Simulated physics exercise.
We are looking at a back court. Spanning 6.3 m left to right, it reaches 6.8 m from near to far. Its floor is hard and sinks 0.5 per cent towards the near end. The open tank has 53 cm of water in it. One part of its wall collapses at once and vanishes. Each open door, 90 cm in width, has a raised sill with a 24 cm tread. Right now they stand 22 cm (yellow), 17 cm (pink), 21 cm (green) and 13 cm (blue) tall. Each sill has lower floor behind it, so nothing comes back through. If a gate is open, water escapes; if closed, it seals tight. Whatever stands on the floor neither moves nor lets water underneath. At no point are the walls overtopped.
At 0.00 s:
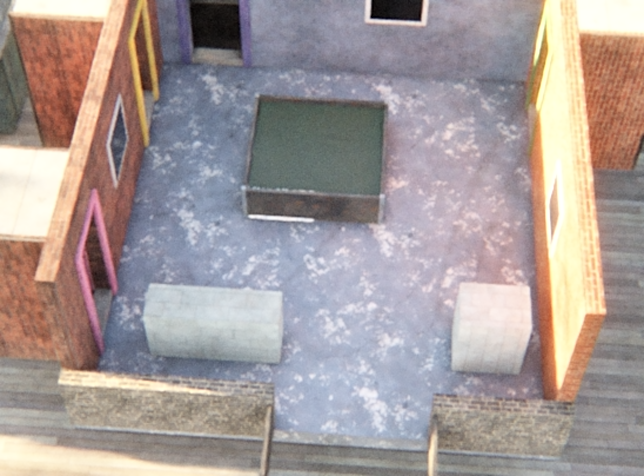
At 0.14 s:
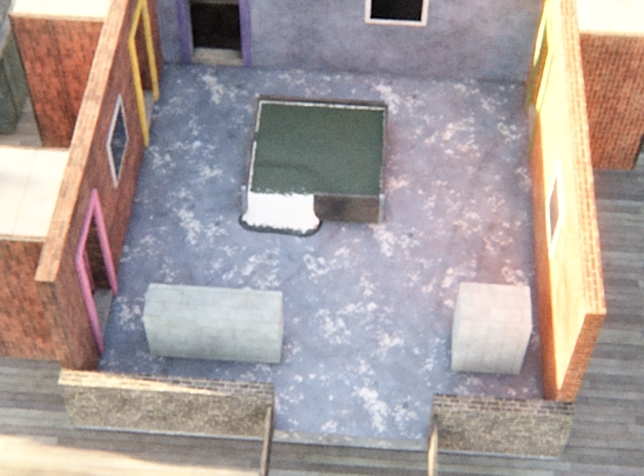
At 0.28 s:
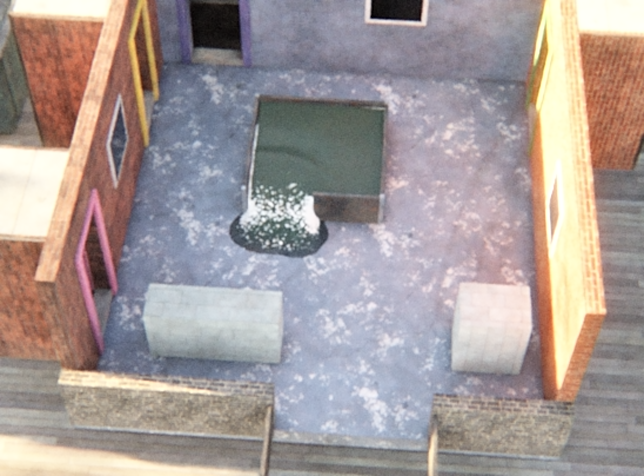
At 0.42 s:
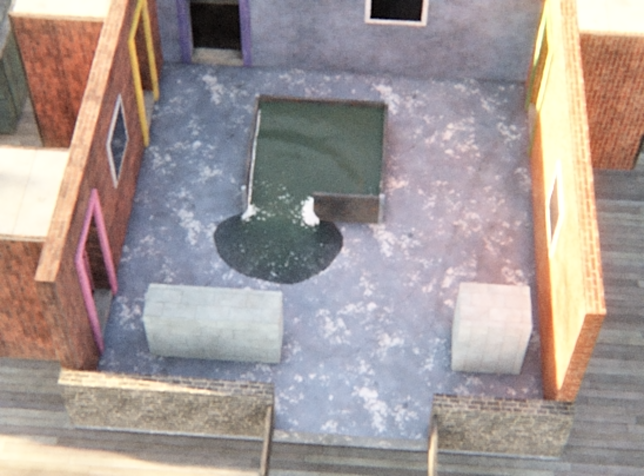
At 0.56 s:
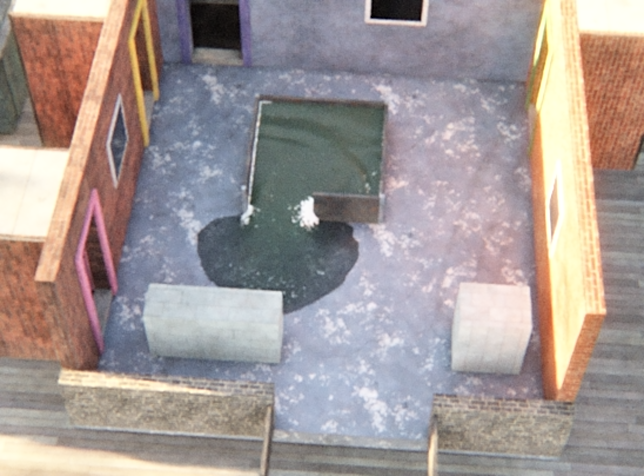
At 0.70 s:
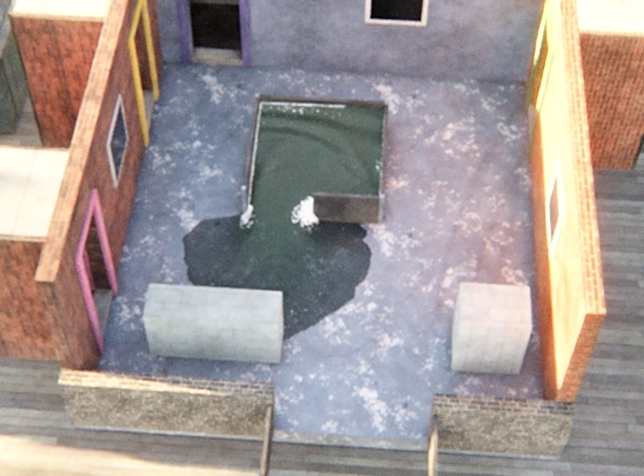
The clip shows an open tank of dark water in a walled court; part of its near wall vanishes, and water pours through the gap, foaming, then spreads in a widening dark pool behind a pale block on the left.
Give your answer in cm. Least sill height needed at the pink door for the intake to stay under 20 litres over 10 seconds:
22 cm or so.
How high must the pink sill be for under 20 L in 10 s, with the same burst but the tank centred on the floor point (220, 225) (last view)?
That setup calls for roughly 28 cm.
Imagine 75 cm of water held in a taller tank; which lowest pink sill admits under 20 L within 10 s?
Step height: Approx. 33 cm.
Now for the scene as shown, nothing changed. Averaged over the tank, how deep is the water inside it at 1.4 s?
Around 38 cm on average.
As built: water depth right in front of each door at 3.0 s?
Lab note, depth in cm: Yellow 0; pink 22; green 0; blue 0.
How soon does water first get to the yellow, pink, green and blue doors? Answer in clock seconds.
Front arrival: Yellow 4.0 seconds, pink 1.6 seconds, green 9.5 seconds, blue 5.5 seconds.
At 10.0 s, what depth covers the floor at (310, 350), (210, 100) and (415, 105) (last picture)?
Close to 4, 5 and 1 cm deep.
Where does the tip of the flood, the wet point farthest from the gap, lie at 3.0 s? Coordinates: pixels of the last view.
Somewhere near the pixel (507, 429).
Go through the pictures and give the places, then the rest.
In the first frame, still water, 53 cm deep, in the open tank at (318, 148); the pink door at (97, 280) is dry.
In the second frame, water pours out at (280, 208) and has run 0.3 m, to (299, 233); about 8 cm deep outside, 53 cm at the back.
In the third frame, the front is at (277, 250), 0.7 m from the gap at (280, 209); 0.8 m2 of floor is wet, 53 cm left at the back.
In the fourth frame, water pours out at (280, 209) and has run 1.2 m, to (262, 275); about 7 cm deep outside, 53 cm at the back.
In the fifth frame, water pours out at (280, 209) and has run 1.8 m, to a hidden place; about 5 cm deep outside, 52 cm at the back.
In the sixth frame, water pours out at (280, 209) and has run 2.1 m, to a hidden place; about 4 cm deep outside, 47 cm at the back; the pink door at (97, 280), 3.2 m from the gap, is still 1.5 m from the nearest water.
After 1.4 s water covers 20 % of the floor, deepest (32 cm) near (269, 219); it has not reached the pink door.
After 3.0 s water covers 35 % of the floor, deepest (26 cm) near (111, 305); 22 cm at the pink door, 37 litres in over its 17 cm sill.
After 10.0 s water covers 85 % of the floor, deepest (10 cm) near (494, 428); 7 cm at the pink door, 51 litres in over its 17 cm sill.
At the pink door as built, the water arrived by 1.6 s and peaked near 27 cm at 2.0 s.
Run again over the same 10 s with other heights there, 29 litres in over 20 cm, 4 litres over 27 cm. The limit of 20 litres is kept from about 22 cm up.
